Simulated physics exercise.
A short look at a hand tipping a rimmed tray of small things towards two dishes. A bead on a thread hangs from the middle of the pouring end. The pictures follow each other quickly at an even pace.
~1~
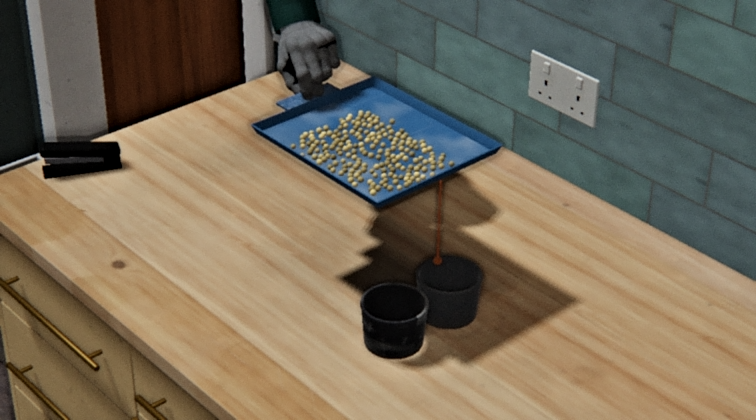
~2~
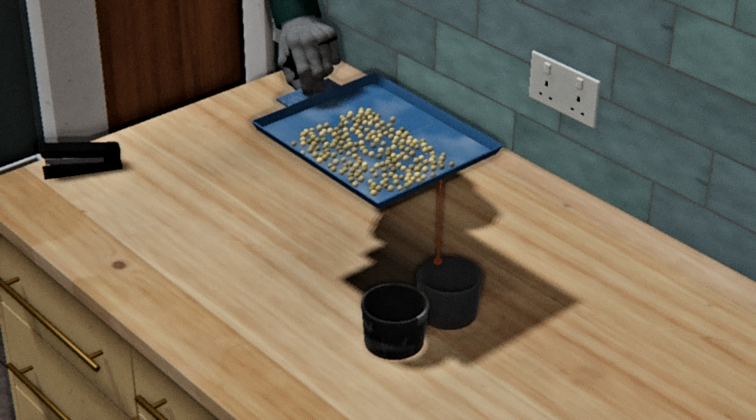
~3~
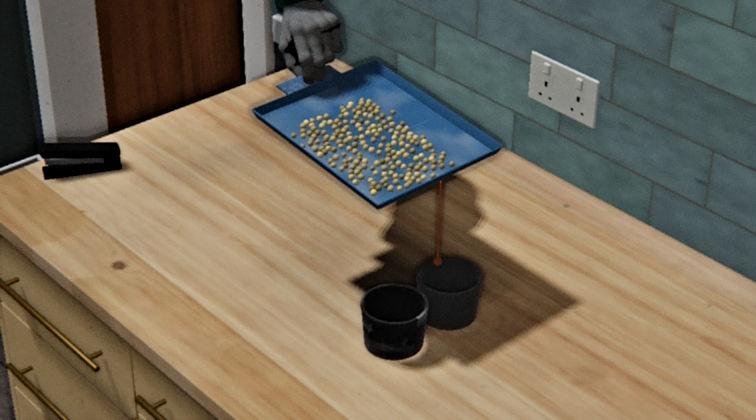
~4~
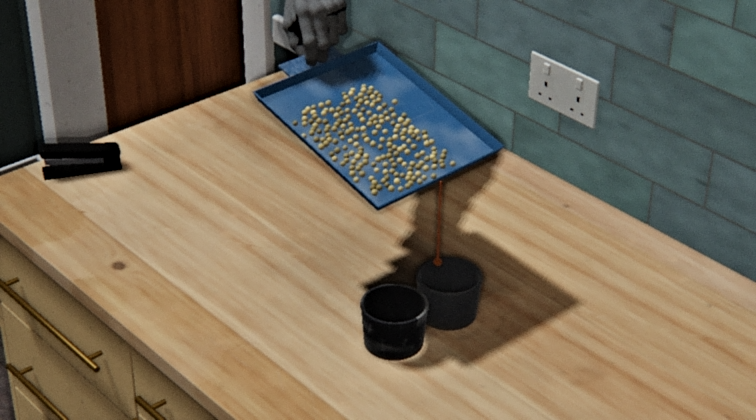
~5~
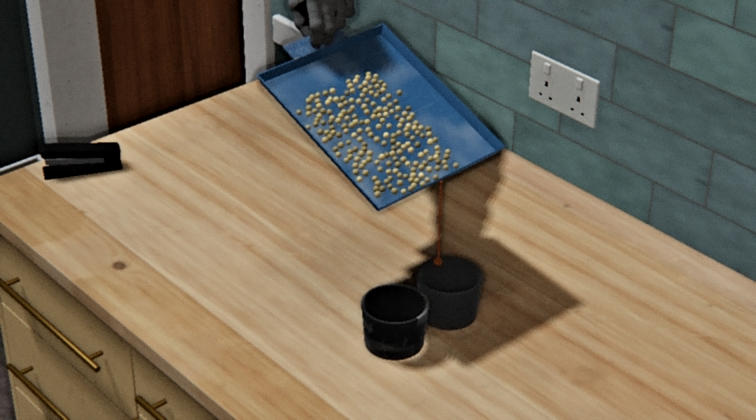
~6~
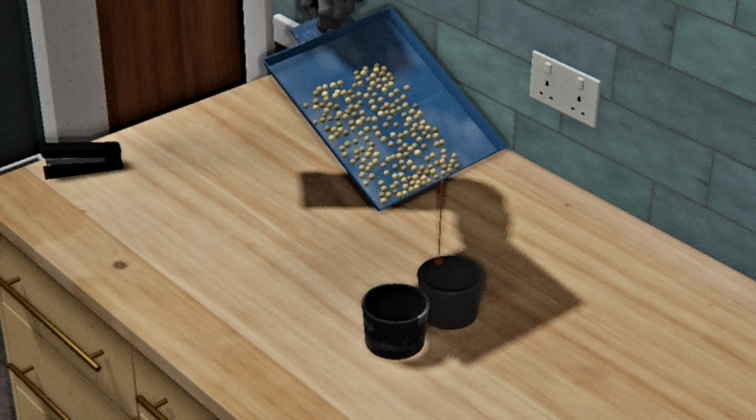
A gloved hand tilts a blue tray steeply above two dark dishes as soya beans shift.
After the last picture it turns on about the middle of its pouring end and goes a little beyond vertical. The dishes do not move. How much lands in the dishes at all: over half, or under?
They take under half between them.
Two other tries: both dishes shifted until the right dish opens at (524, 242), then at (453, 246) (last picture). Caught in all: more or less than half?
In turn: Under half; the smaller part.
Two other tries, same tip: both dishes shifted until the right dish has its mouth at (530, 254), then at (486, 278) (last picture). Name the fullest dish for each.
In turn: The dish on the left; the left dish.
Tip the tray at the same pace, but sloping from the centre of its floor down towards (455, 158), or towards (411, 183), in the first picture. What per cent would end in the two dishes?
About 0 and 60 per cent.
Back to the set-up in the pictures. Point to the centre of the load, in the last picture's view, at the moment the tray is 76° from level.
Close to (437, 240).
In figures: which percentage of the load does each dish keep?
The left dish has 20 per cent, the right dish has 10.
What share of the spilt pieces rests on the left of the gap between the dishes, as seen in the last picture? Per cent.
Some 20 per cent.
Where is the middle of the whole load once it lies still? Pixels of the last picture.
Roughly at (453, 349).
Shortly afterwards, tray tipped right over; near a quarter on the tray; only a few in the left dish; only a few in the right dish; a little outside both; near two thirds in the air.
Next, tray tipped past a quarter turn; near a quarter in the left dish; a little in the right dish; near two thirds outside both; only a few in the air.
Some moments later, tray tipped past a quarter turn; near a quarter in the left dish; a little in the right dish; near two thirds outside both.
In the end, tray tipped past a quarter turn; near a quarter in the left dish; a little in the right dish; near two thirds outside both.
